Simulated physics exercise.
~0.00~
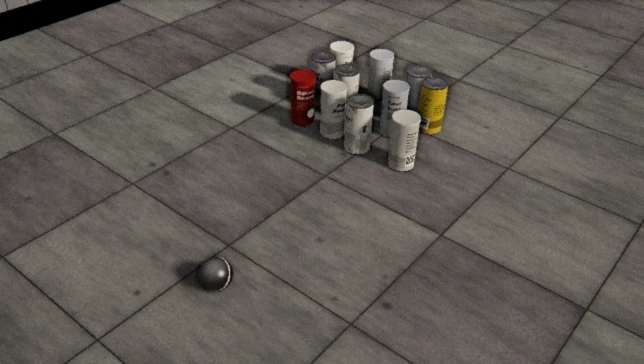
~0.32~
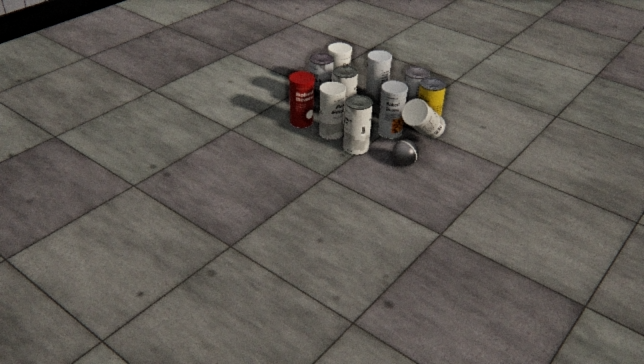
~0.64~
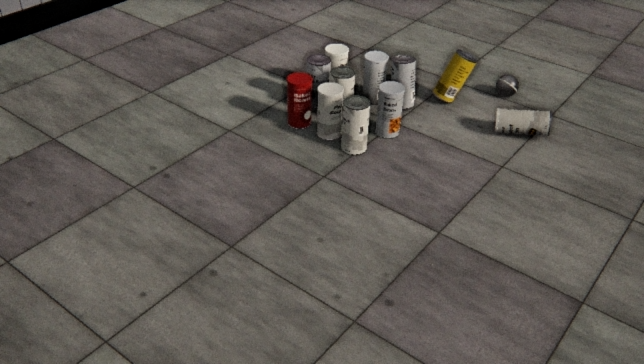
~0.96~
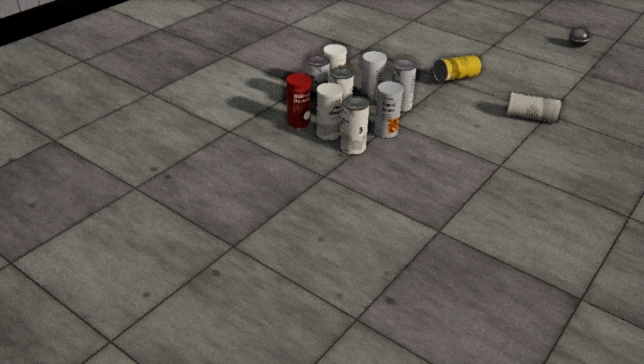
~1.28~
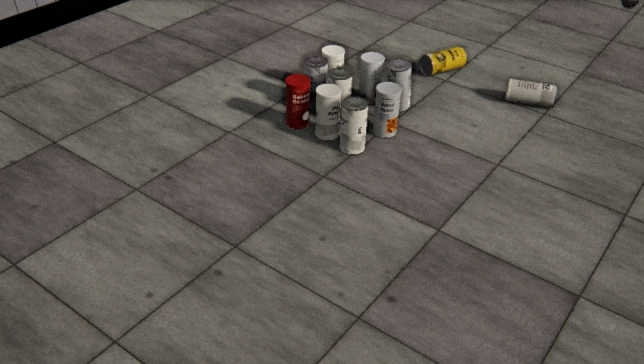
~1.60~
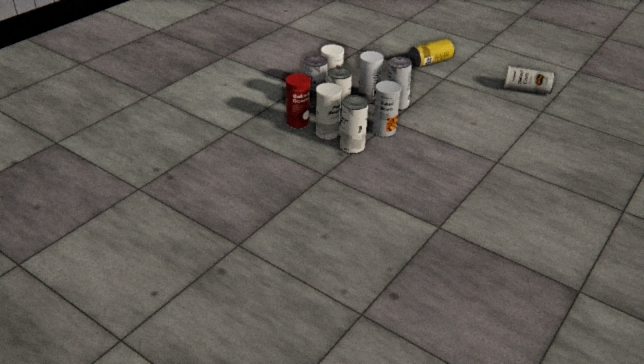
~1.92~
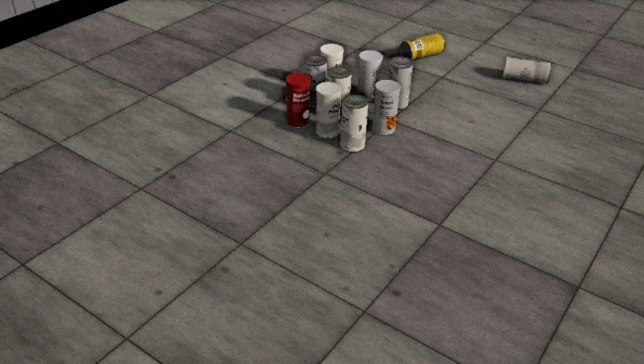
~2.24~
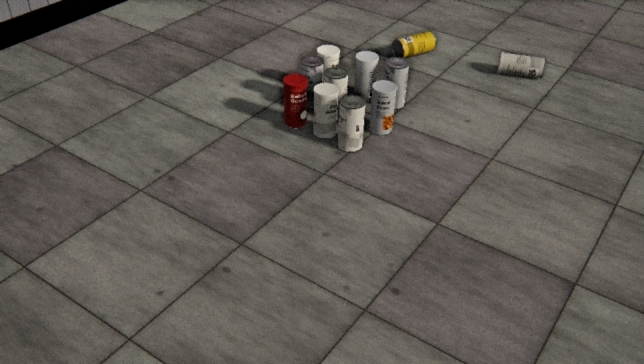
A dark metallic ball rolls across a grey tiled floor, seen from above at an angle, toward a tight cluster of upright canisters, mostly white and grey, with a red one at the left and a yellow one at the right. It strikes the nearest white canister on the right side, which tips over, and the yellow one topples behind it. The ball rolls on toward the upper right and leaves view. The two fallen canisters roll slowly away, the yellow one drifting left behind the group. Both end lying on their sides, while the red canister and the others remain standing.
